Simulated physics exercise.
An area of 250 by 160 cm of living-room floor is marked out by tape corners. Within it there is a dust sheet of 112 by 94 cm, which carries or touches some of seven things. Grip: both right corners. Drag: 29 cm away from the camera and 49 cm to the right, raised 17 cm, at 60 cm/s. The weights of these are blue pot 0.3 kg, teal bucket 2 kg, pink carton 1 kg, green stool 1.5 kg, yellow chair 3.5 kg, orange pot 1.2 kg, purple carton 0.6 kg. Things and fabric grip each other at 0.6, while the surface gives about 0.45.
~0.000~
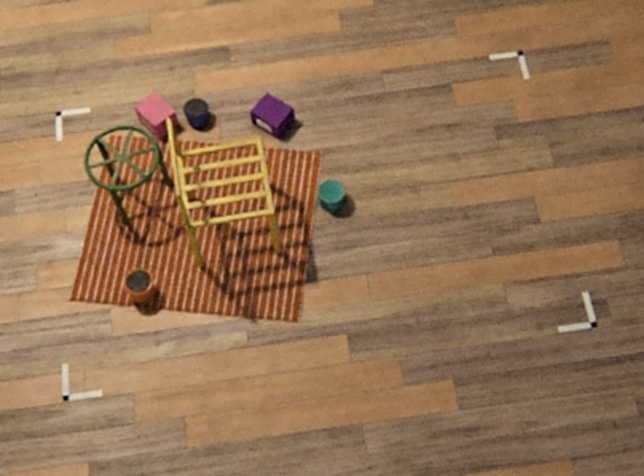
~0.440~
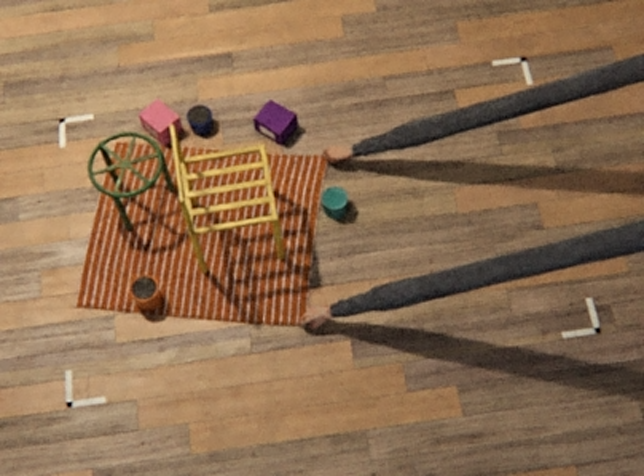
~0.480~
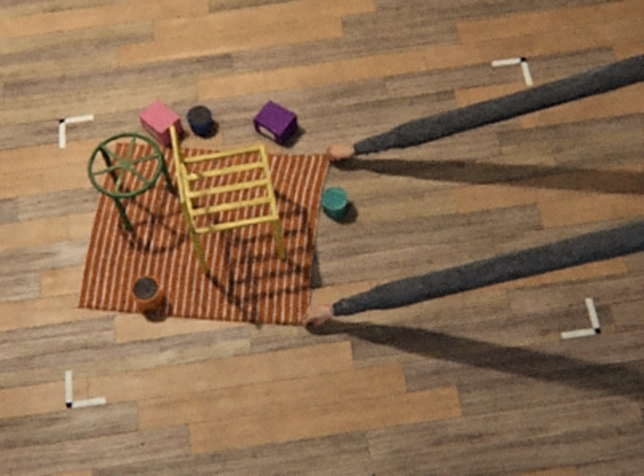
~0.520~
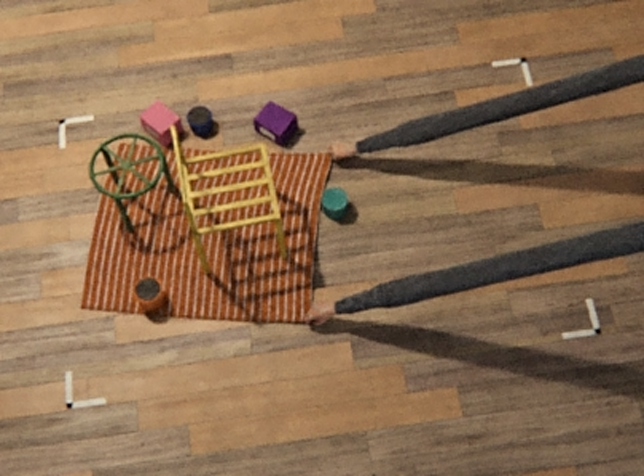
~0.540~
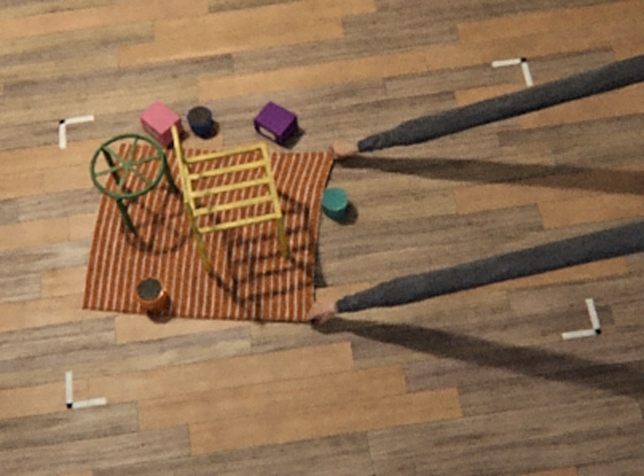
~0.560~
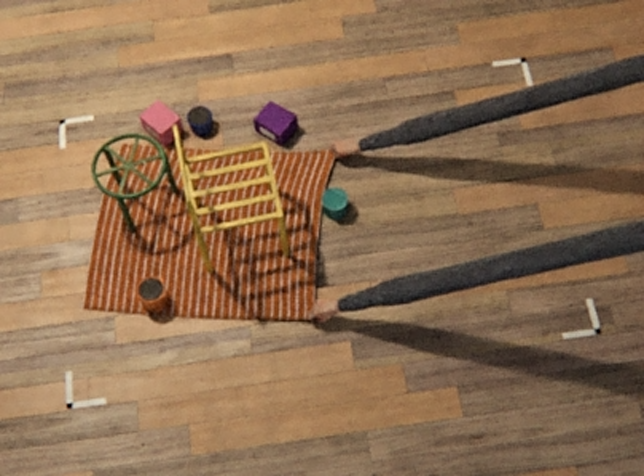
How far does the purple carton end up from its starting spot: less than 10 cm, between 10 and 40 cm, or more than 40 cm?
Oh, that one goes a decent bit.
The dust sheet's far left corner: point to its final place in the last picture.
Near (210, 125).
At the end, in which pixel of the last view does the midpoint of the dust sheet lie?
Close to (309, 176) in pixels.
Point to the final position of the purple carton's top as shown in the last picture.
Last view, top position: About (300, 98).
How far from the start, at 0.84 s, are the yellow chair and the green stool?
About: Yellow chair 20 cm, green stool 15 cm.
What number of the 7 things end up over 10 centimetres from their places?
5.
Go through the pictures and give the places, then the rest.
Shows, dust sheet corners (69, 300) (323, 153) (300, 322), in the first picture.
Shows, orange pot (144, 288); dust sheet corners (75, 307); grip (306, 326), in the second picture.
Shows, dust sheet corners (77, 308); grip (308, 325), in the third picture.
Shows, orange pot (147, 289); dust sheet corners (79, 308); grip (311, 323), in the fourth picture.
Shows, dust sheet corners (81, 309); grip (312, 322), in the fifth picture.
Shows, dust sheet corners (82, 309); grip (314, 320), in the sixth picture.
After 0.8 s, middle of the dust sheet at (237, 217); orange pot 19 cm off its start, yellow chair 18 cm off its start, green stool 16 cm off its start.
After 1.1 s, middle of the dust sheet at (266, 199); purple carton 7 cm off its start, orange pot 37 cm off its start, yellow chair 36 cm off its start.
After 1.4 s, middle of the dust sheet at (296, 177); purple carton 15 cm off its start at (296, 101), orange pot 56 cm off its start at (248, 235), yellow chair 53 cm off its start at (324, 133).
After 1.7 s, middle of the dust sheet at (308, 175); purple carton 17 cm off its start, yellow chair 64 cm off its start, orange pot 62 cm off its start.
After 2.3 s, middle of the dust sheet at (309, 176); purple carton 17 cm off its start at (300, 98), yellow chair lifted 7 cm, green stool 63 cm off its start at (251, 139), orange pot 62 cm off its start at (259, 230).
